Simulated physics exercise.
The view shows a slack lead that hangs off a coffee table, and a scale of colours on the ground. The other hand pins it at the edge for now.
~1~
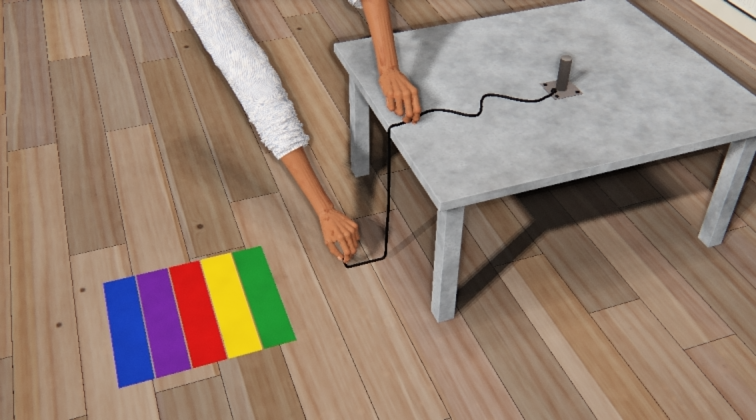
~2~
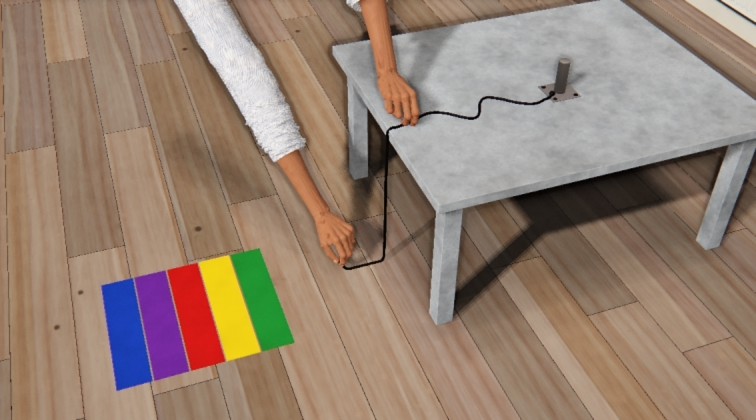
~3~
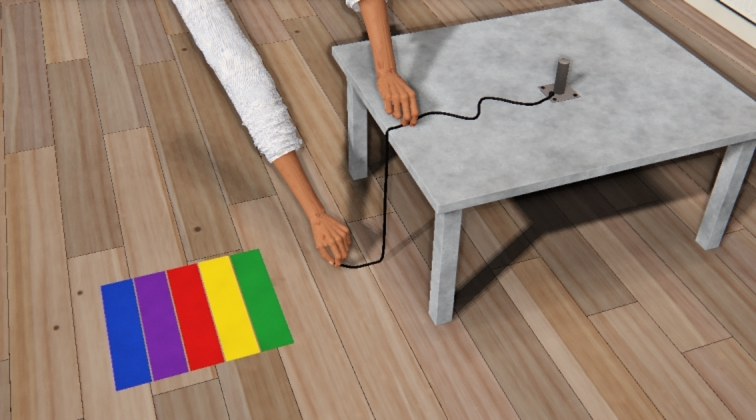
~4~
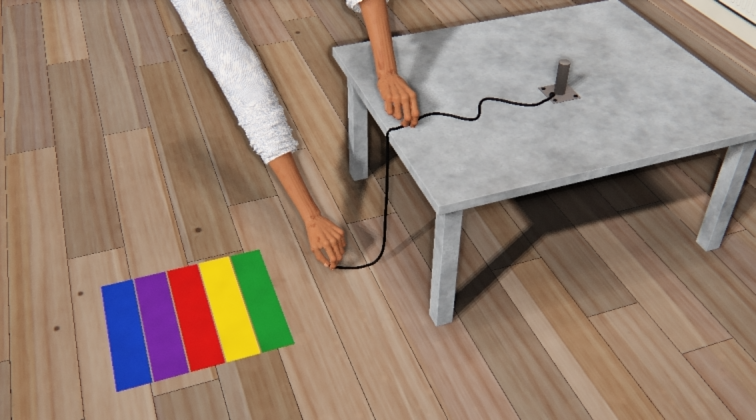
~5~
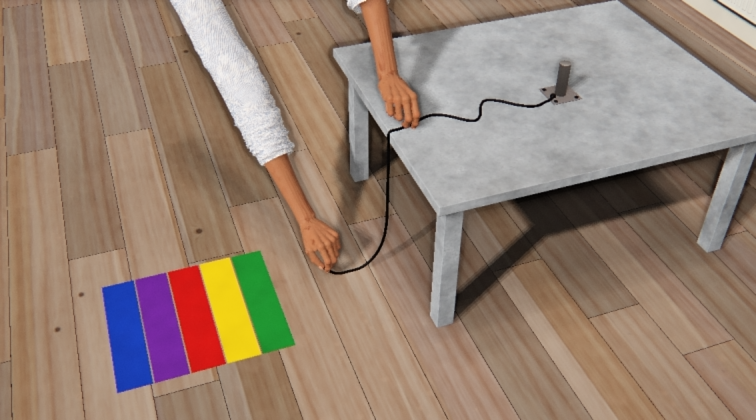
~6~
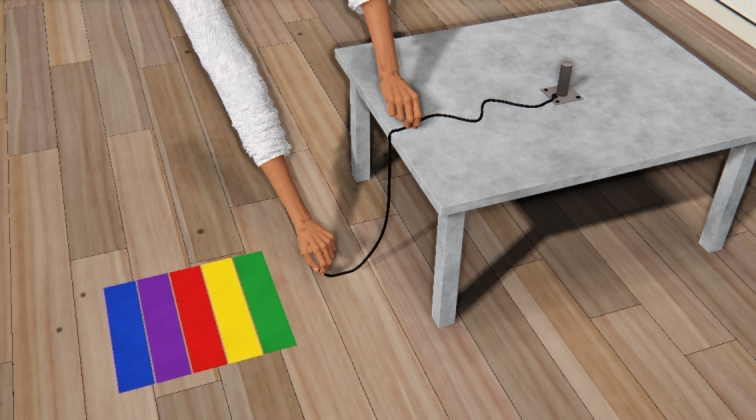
A hand low by the floor drew the end of a slack black cord slowly left, a little nearer the coloured stripes, while the other hand kept it pinned at the table's edge.
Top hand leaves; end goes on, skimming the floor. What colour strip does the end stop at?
Red.
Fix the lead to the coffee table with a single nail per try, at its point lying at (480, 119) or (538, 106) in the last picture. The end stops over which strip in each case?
In order: Yellow, then red.
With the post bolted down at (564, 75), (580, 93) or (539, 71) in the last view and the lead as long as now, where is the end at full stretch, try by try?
The first try gives (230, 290), the second (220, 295) and the third (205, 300).
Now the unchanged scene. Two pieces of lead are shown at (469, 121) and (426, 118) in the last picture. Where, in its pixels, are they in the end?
Point one: (439, 121); point two: (396, 131).
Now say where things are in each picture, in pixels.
End (344, 259); green (274, 326); yellow (240, 335); red (205, 344); purple (169, 353); blue (133, 363), in the first picture.
End (340, 262); lead through (535, 104) (480, 108) (428, 114) (387, 149) (385, 203) (384, 254), in the second picture.
End (335, 263), in the third picture.
End (330, 266); lead through (535, 105) (480, 109) (428, 115) (388, 150) (386, 204) (380, 256), in the fourth picture.
End (325, 268), in the fifth picture.
End (320, 270); lead through (537, 106) (482, 111) (430, 116) (390, 152) (389, 205) (367, 259), in the sixth picture.
Soon after, end near (257, 285); over green.
After that, end near (219, 295); over yellow.
At the stop, end near (195, 301); over red. Over red.
